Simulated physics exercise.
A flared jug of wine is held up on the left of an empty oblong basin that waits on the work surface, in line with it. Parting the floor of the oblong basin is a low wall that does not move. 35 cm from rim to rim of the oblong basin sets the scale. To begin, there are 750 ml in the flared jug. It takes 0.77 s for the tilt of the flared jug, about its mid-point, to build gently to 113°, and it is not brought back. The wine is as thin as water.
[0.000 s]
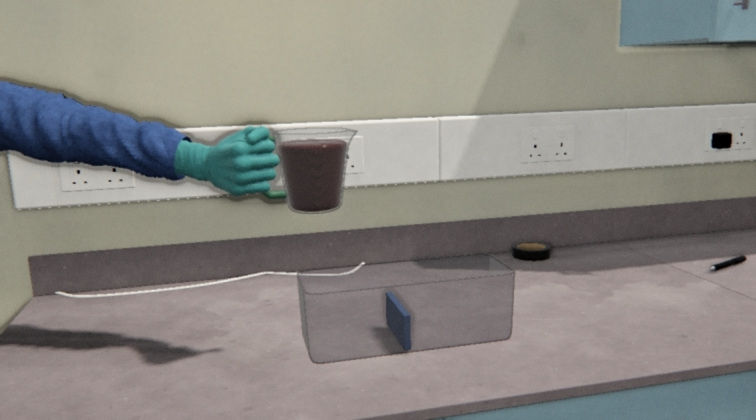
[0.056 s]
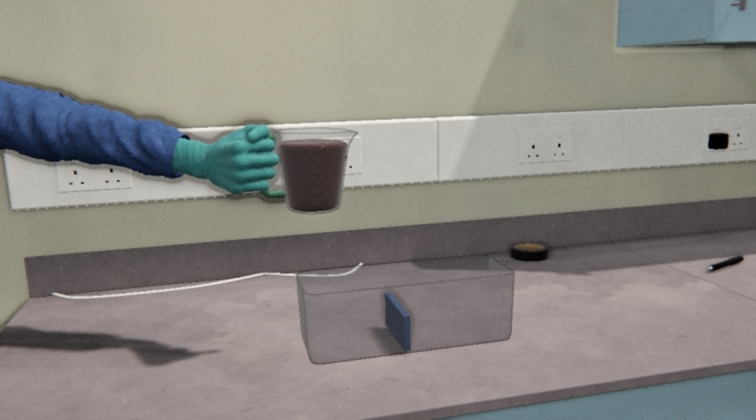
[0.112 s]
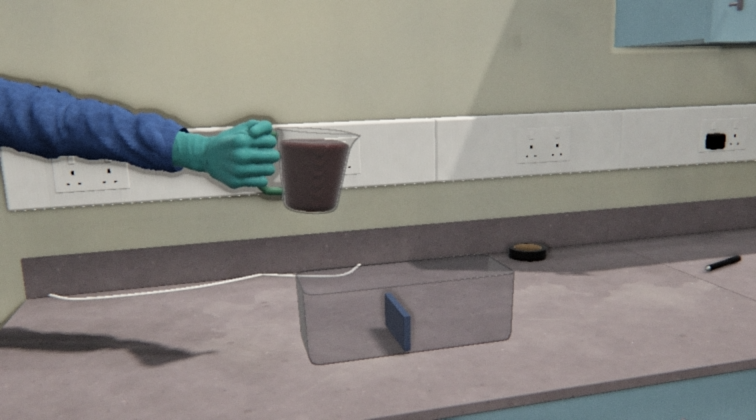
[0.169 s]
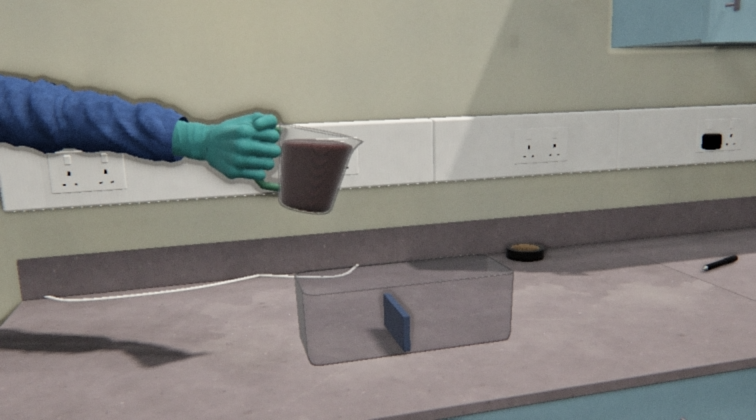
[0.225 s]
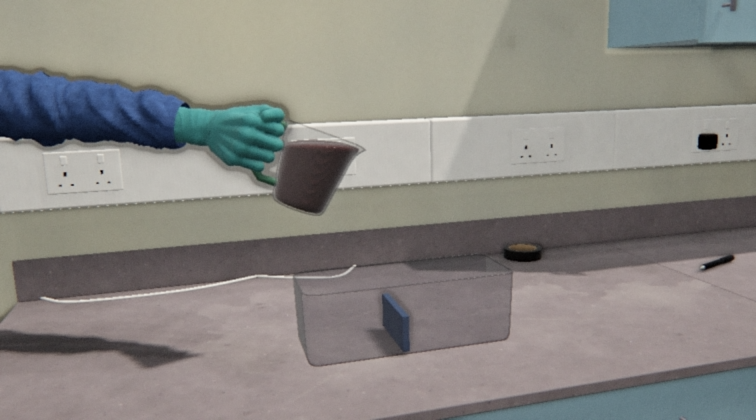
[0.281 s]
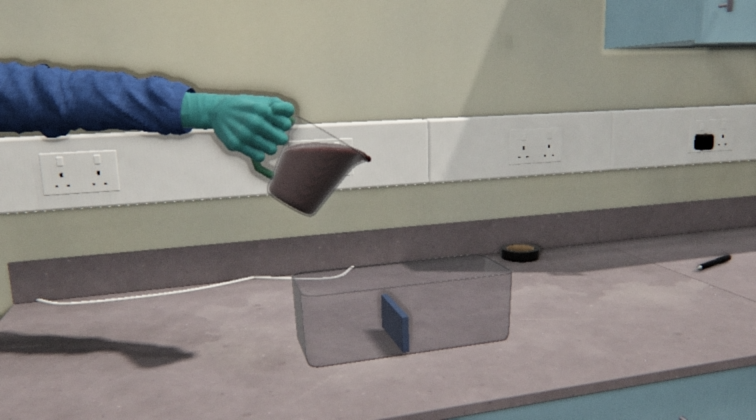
Gloved hand tilting a flared jug of dark red liquid gradually rightward above a clear oblong basin with a low blue divider.
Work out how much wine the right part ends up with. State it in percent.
I would put it at 55 per cent.
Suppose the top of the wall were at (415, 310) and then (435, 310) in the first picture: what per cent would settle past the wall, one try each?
25 % and 10 %.
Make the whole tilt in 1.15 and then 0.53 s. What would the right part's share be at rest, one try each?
70 per cent first, 40 per cent second.
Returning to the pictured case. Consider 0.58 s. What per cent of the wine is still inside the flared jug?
Roughly 46 per cent.
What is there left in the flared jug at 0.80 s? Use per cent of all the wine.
5 %.
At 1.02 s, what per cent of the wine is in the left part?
42 %.
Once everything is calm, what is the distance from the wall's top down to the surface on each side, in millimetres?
On the left it's about 44 mm; on the right, about 42 mm.
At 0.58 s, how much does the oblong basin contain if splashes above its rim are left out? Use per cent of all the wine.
Near 22 in a hundred.
Then, 0.58 s in, the tilt is 97° and 46 per cent is still to pour, 0 is left of the wall and 21 right of it.
Then, 0.80 s in, the tilt is 113° and 5 per cent is still to pour, 29 is left of the wall and 53 right of it.
Then, 1.02 s in, the tilt is 113° and 0 per cent is still to pour, 43 is left of the wall and 54 right of it.
Then, 1.27 s in, the tilt is 113° and 0 per cent is still to pour, 43 is left of the wall and 55 right of it.
Finally, 43 per cent lies left of the wall, 55 right of it and 2 outside.
